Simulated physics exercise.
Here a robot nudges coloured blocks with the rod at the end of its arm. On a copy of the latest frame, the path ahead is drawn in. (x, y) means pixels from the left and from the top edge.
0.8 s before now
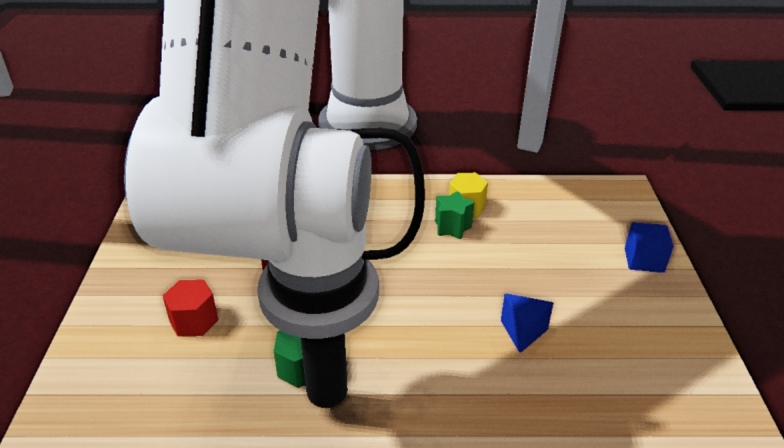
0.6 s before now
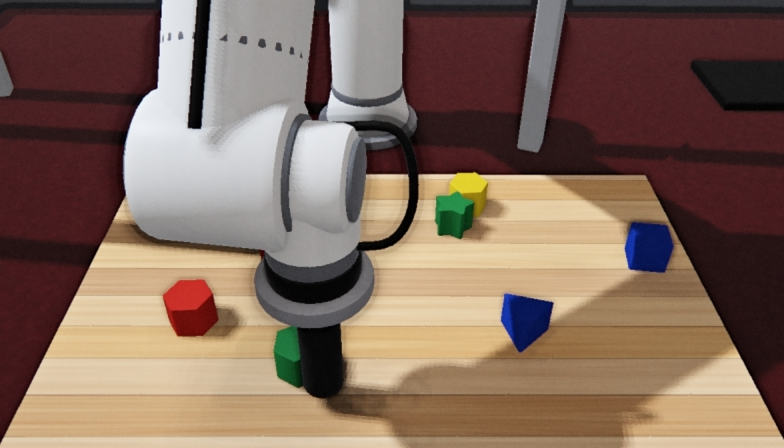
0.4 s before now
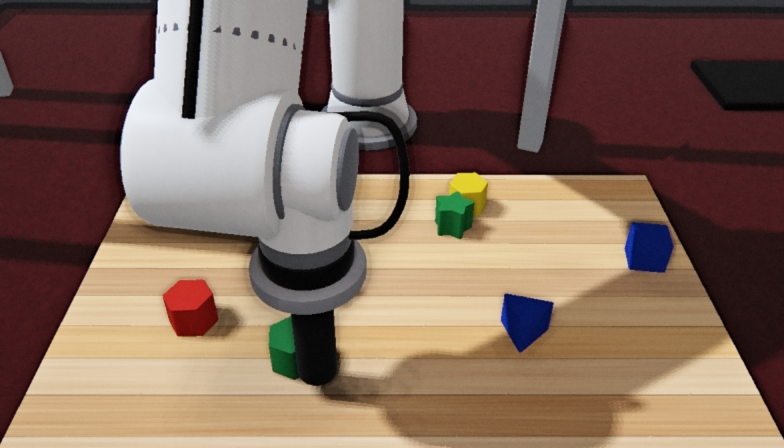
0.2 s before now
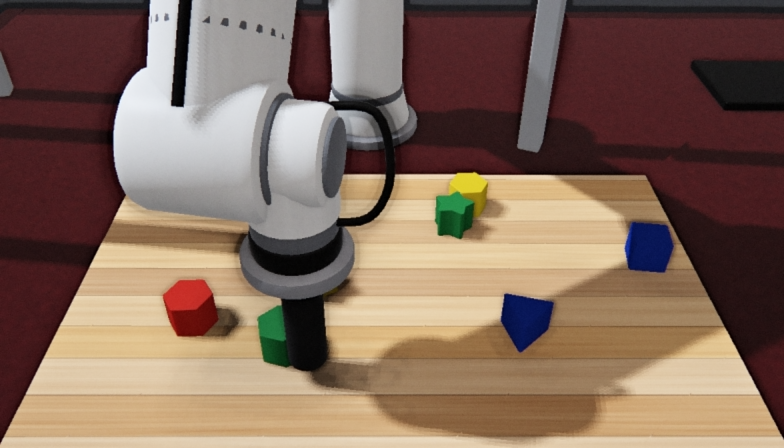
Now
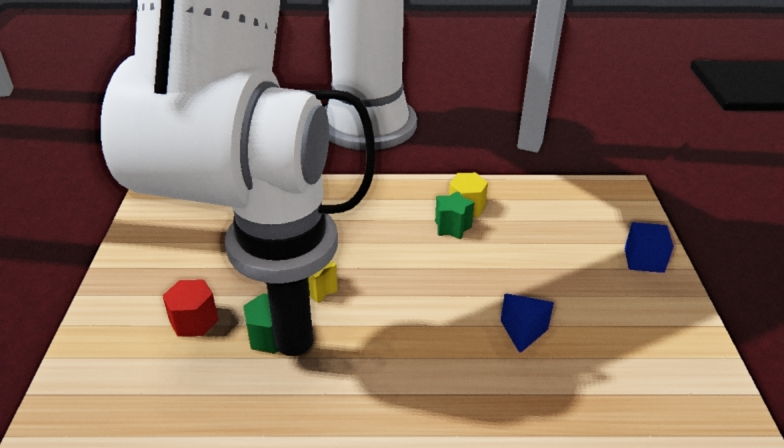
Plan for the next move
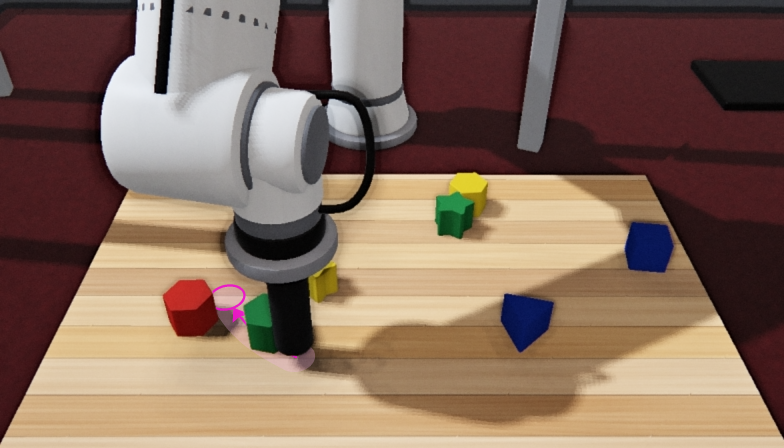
The video shows a white robot arm over a wooden board of coloured blocks, its black rod nudging a green hexagon a short way left and toward the back as a yellow block behind the arm comes partly into view.
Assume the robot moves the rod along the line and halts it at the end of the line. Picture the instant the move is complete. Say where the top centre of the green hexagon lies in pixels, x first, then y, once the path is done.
My prediction: (204, 251).
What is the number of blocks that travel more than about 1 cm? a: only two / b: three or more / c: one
The one that fits is a, only two.
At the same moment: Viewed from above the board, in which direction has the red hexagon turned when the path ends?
Direction: Anticlockwise.
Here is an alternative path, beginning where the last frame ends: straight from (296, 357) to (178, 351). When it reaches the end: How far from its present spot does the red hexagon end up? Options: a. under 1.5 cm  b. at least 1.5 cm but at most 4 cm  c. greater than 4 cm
a
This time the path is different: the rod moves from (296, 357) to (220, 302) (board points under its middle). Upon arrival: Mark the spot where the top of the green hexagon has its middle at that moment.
The middle of the upper face of the green hexagon will lie at about (201, 254) in the picture.
The line goes from (296, 357) over (253, 330) to (227, 297).
What follows on the original path. One third of the way, rod (263, 326); green hexagon (241, 290), turned 15° clockwise.
Two thirds of the way, rod (240, 306); red hexagon (176, 290), turned 40° anticlockwise; green hexagon (221, 271), turned 15° clockwise.
At the end, rod (224, 284); red hexagon (174, 289), turned 45° anticlockwise; green hexagon (204, 251); red star block unmoved.
